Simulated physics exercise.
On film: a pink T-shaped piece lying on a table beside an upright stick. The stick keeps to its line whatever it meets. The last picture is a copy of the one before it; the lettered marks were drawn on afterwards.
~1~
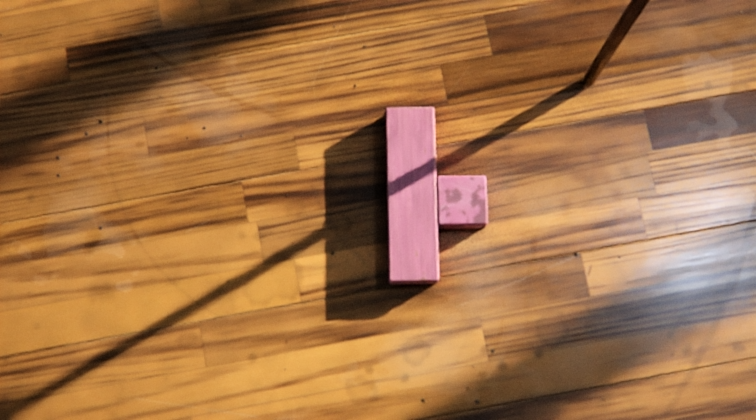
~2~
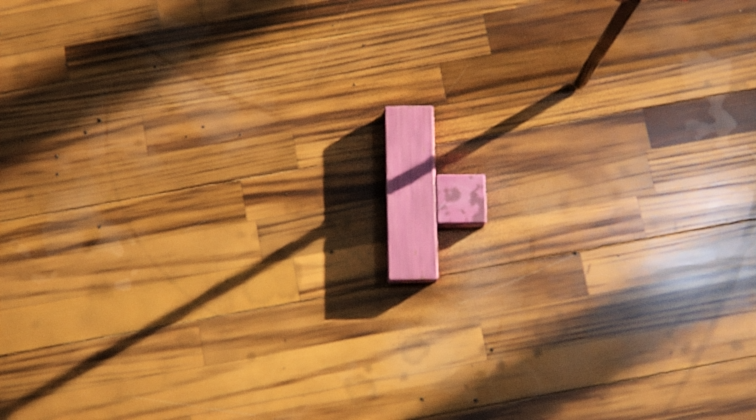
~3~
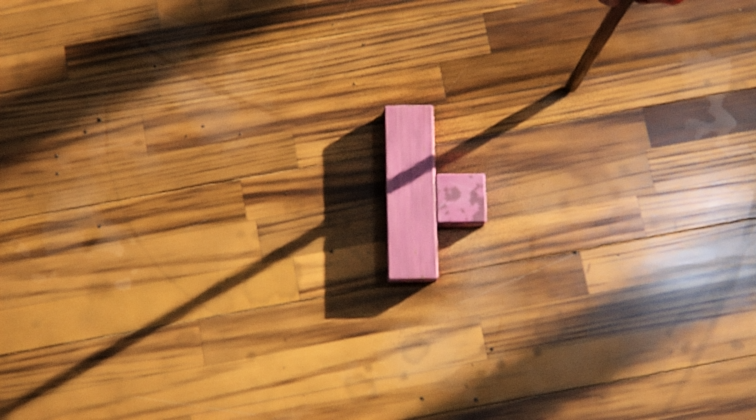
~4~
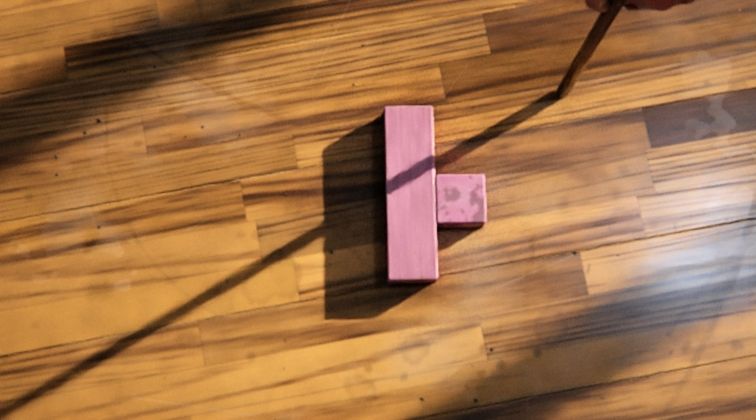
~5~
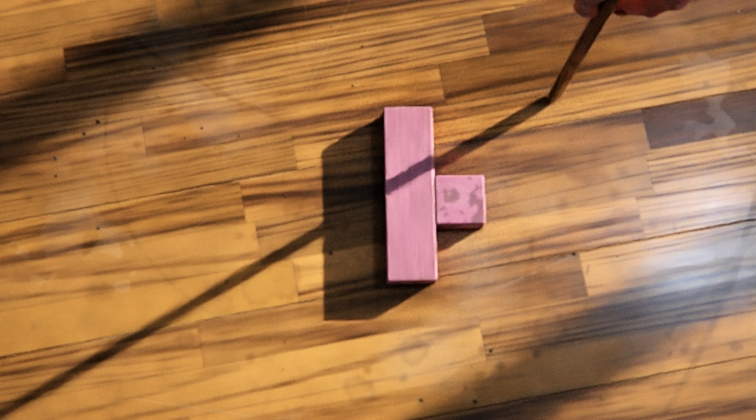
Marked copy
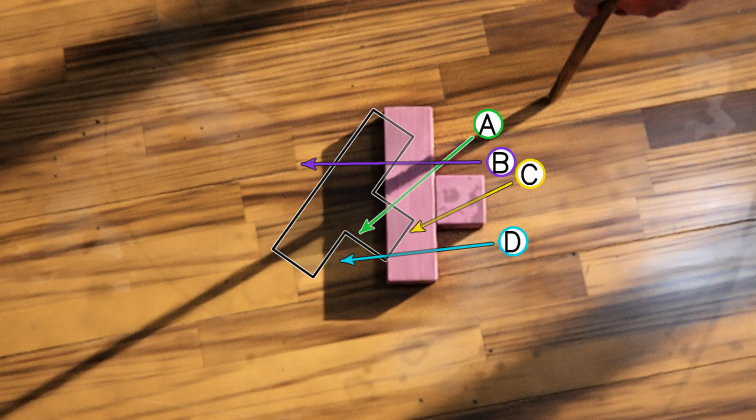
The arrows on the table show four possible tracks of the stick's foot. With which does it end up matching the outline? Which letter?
C.
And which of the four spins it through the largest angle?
That is B.
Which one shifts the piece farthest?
A.
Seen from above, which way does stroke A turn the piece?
Anticlockwise.
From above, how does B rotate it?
Anticlockwise.
On the marked copy, A from (472, 137) to (361, 232); B from (480, 162) to (303, 164); C from (512, 183) to (411, 232); D from (492, 244) to (341, 261).
Taking C. A third of the way, foot of the stick (474, 201), piece (395, 194).
Two thirds of the way, foot of the stick (438, 219), piece (361, 190).
When it is over, foot of the stick (411, 232), piece (342, 185); it fills the outline.
As for the rest, A leaves the piece out of the outline, at (347, 265); B leaves the piece out of the outline, at (349, 218); D leaves the piece out of the outline, at (369, 184).
